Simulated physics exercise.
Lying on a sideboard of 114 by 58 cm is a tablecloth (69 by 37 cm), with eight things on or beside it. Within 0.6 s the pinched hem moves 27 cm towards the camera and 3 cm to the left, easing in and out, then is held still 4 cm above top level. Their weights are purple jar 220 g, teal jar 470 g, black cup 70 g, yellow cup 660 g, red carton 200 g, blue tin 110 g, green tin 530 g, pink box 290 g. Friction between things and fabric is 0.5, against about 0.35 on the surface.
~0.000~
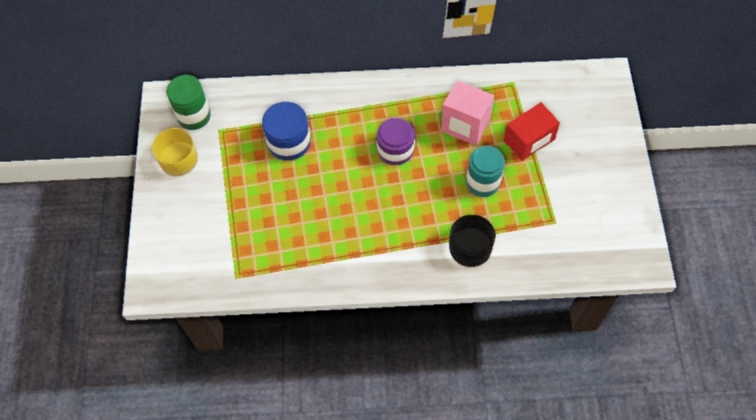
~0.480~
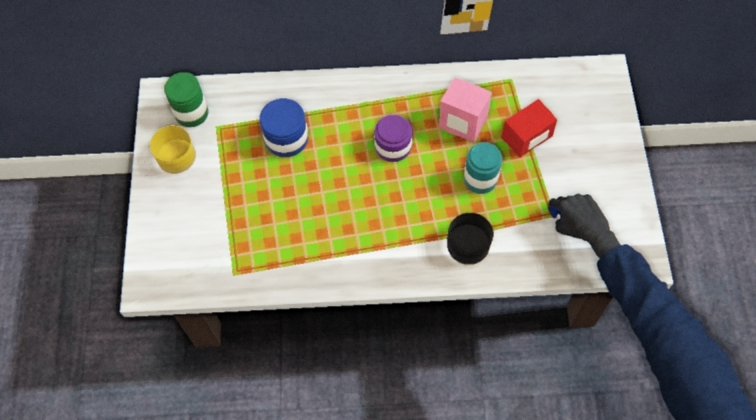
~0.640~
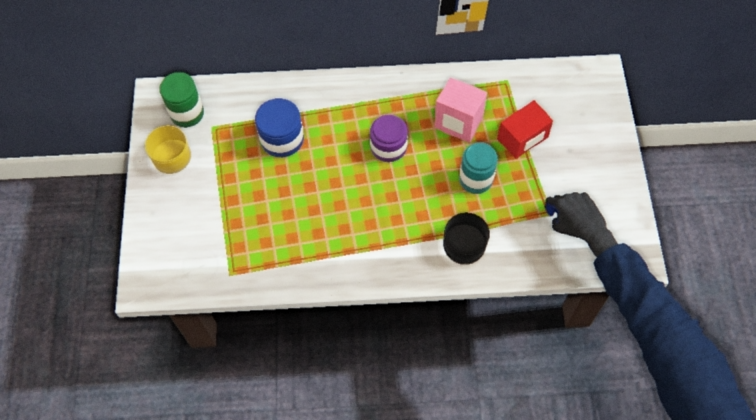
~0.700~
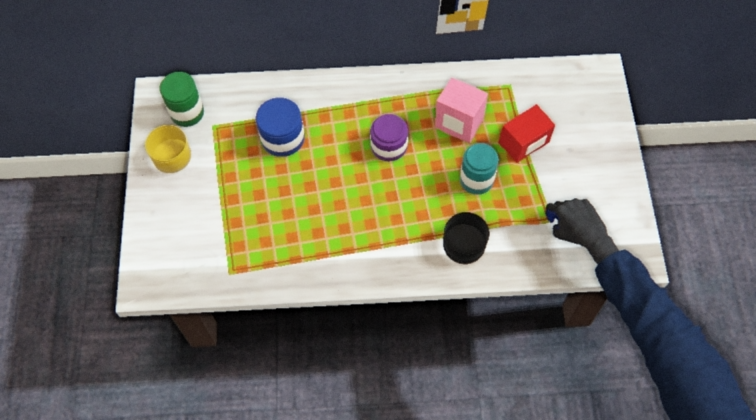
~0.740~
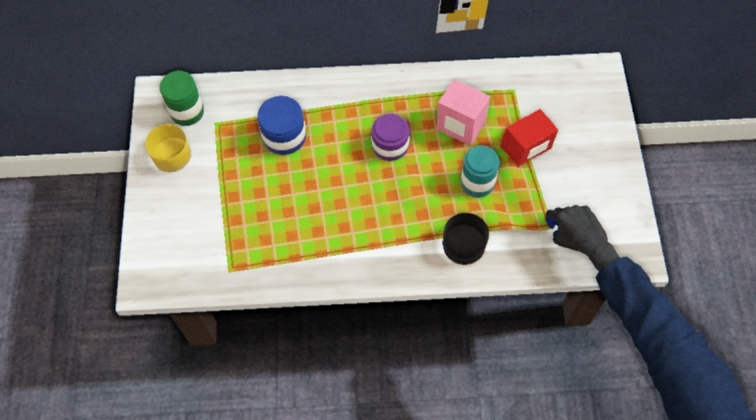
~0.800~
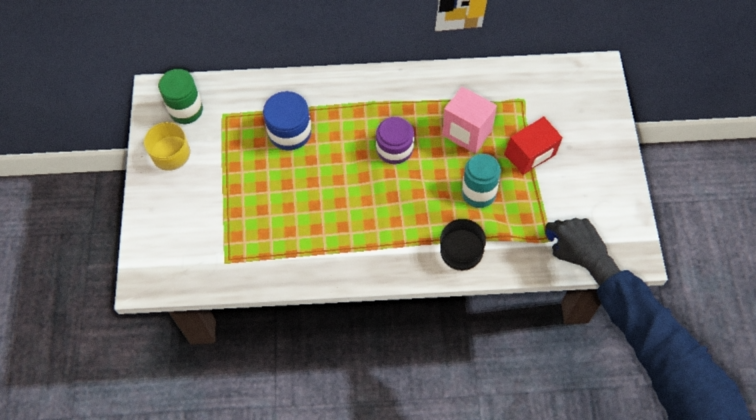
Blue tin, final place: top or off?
Top.
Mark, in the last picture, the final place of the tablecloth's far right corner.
That corner ends up near pixel (595, 195) in the last view.
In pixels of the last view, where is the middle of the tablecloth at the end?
It sits near (424, 230) in pixels.
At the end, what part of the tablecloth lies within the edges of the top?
I'd say close to 85 per cent of it.
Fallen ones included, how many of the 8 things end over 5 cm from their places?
The number is 6.
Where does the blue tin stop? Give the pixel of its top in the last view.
The top finishes roughly at pixel (351, 142) of the last view.
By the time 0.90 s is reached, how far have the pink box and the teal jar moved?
Shift - pink box 10 cm, teal jar 10 cm.
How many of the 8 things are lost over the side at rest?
That makes 3.
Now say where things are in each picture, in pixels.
In the first frame, blue tin (284, 120); tablecloth corners (235, 279) (219, 130) (514, 82) (557, 224).
In the second frame, tablecloth corners (233, 276) (216, 127); grip (555, 217).
In the third frame, tablecloth corners (230, 276) (211, 127); grip (552, 216).
In the fourth frame, red carton (529, 125); tablecloth corners (229, 275) (212, 126); grip (553, 222).
In the fifth frame, pink box (464, 99); red carton (532, 129); teal jar (482, 159); tablecloth corners (229, 273) (215, 123); grip (553, 228).
In the sixth frame, blue tin (286, 109); tablecloth corners (224, 264) (222, 114) (524, 100); grip (552, 241).
By 0.9 s, 100 % of the tablecloth is still over the top; blue tin 6 cm off its start, red carton 11 cm off its start, teal jar 11 cm off its start.
By 1.0 s, 95 % of the tablecloth is still over the top; blue tin 11 cm off its start, red carton 20 cm off its start, teal jar 18 cm off its start.
By 1.1 s, 90 % of the tablecloth is still over the top; blue tin 15 cm off its start at (345, 125), red carton 29 cm off its start at (587, 231), teal jar 25 cm off its start at (510, 260).
By 1.2 s, 90 % of the tablecloth is still over the top; blue tin 17 cm off its start, red carton 34 cm off its start, teal jar 29 cm off its start.
By 2.8 s, 85 % of the tablecloth is still over the top; blue tin 18 cm off its start at (351, 142), teal jar over the edge, red carton over the edge, black cup over the edge.
